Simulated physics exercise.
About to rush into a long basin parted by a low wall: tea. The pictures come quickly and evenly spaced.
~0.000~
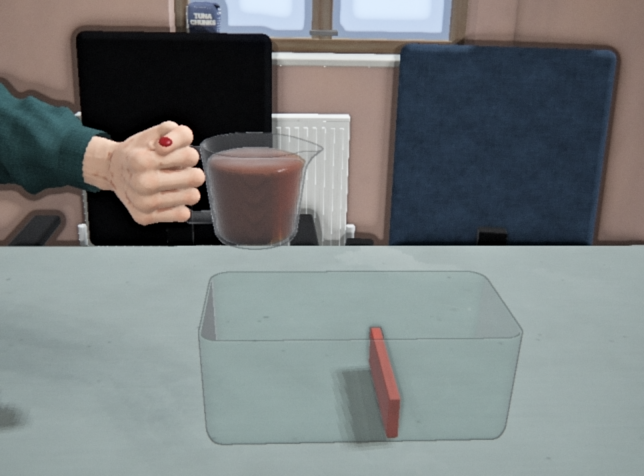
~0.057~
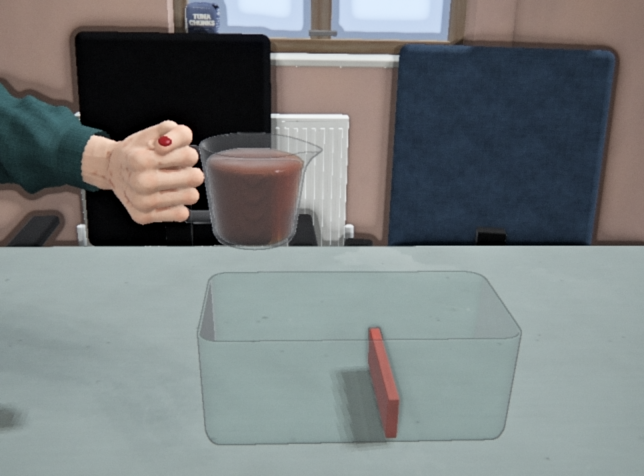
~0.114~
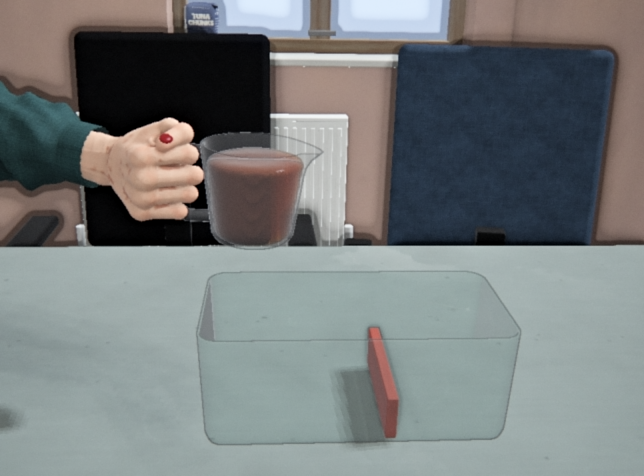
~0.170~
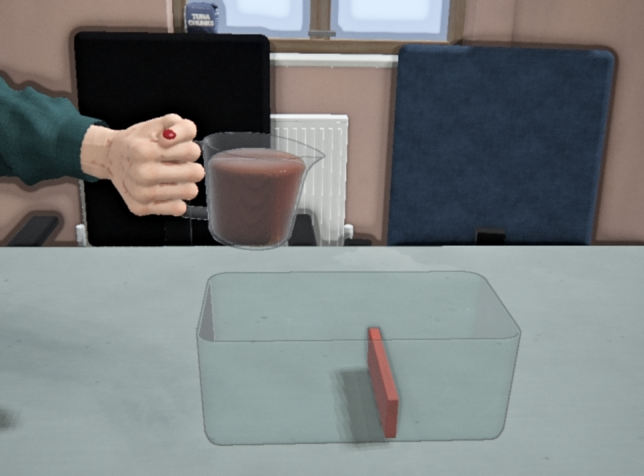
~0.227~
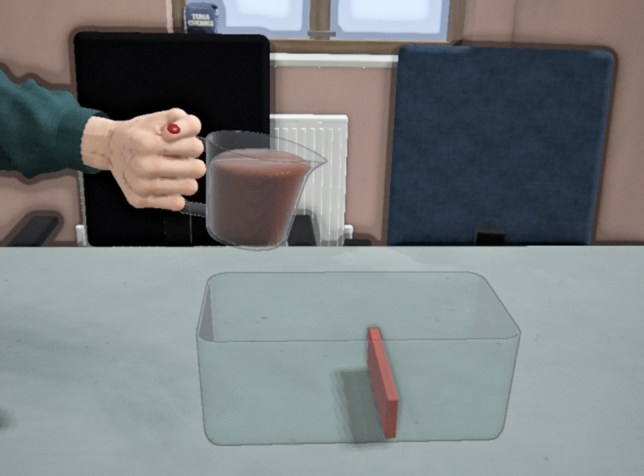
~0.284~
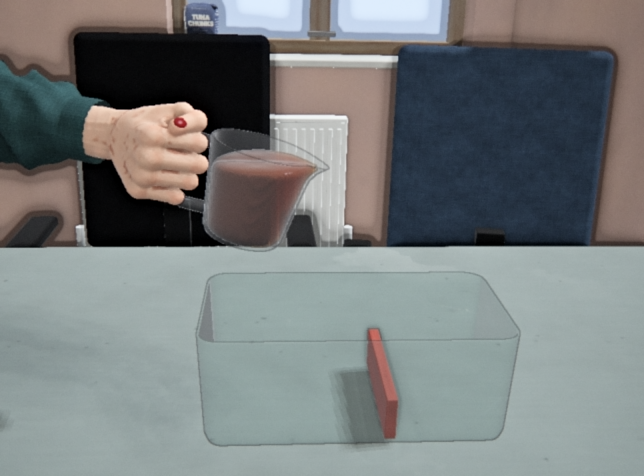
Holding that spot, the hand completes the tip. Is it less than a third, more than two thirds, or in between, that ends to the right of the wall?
I expect the share right of the wall to be below a third.
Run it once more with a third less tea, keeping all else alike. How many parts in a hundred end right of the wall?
Estimate: Close to 5 per cent.
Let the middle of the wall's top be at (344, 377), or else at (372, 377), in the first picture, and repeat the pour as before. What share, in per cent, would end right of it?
About 80 % for the first and about 55 % for the second.
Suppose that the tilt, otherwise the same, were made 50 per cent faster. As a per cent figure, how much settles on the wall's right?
Near 15 in a hundred.
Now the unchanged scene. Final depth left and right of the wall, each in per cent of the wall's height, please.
Left part: 30 per cent, right part: 10 per cent.
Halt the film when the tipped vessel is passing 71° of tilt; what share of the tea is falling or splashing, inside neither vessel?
20 %.
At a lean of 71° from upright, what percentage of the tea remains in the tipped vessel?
It works out to close to 65 percent.
Then, 0.71 s in, the tilt is 71° and 63 per cent is still to pour, 8 is left of the wall and 7 right of it.
Then, 1.01 s in, the tilt is 104° and 9 per cent is still to pour, 59 is left of the wall and 22 right of it.
Then, 1.34 s in, the tilt is 110° and 0 per cent is still to pour, 75 is left of the wall and 24 right of it.
Then, 1.69 s in, the tilt is 110° and 0 per cent is still to pour, 75 is left of the wall and 24 right of it.
Finally, 75 per cent lies left of the wall, 24 right of it and 1 outside.
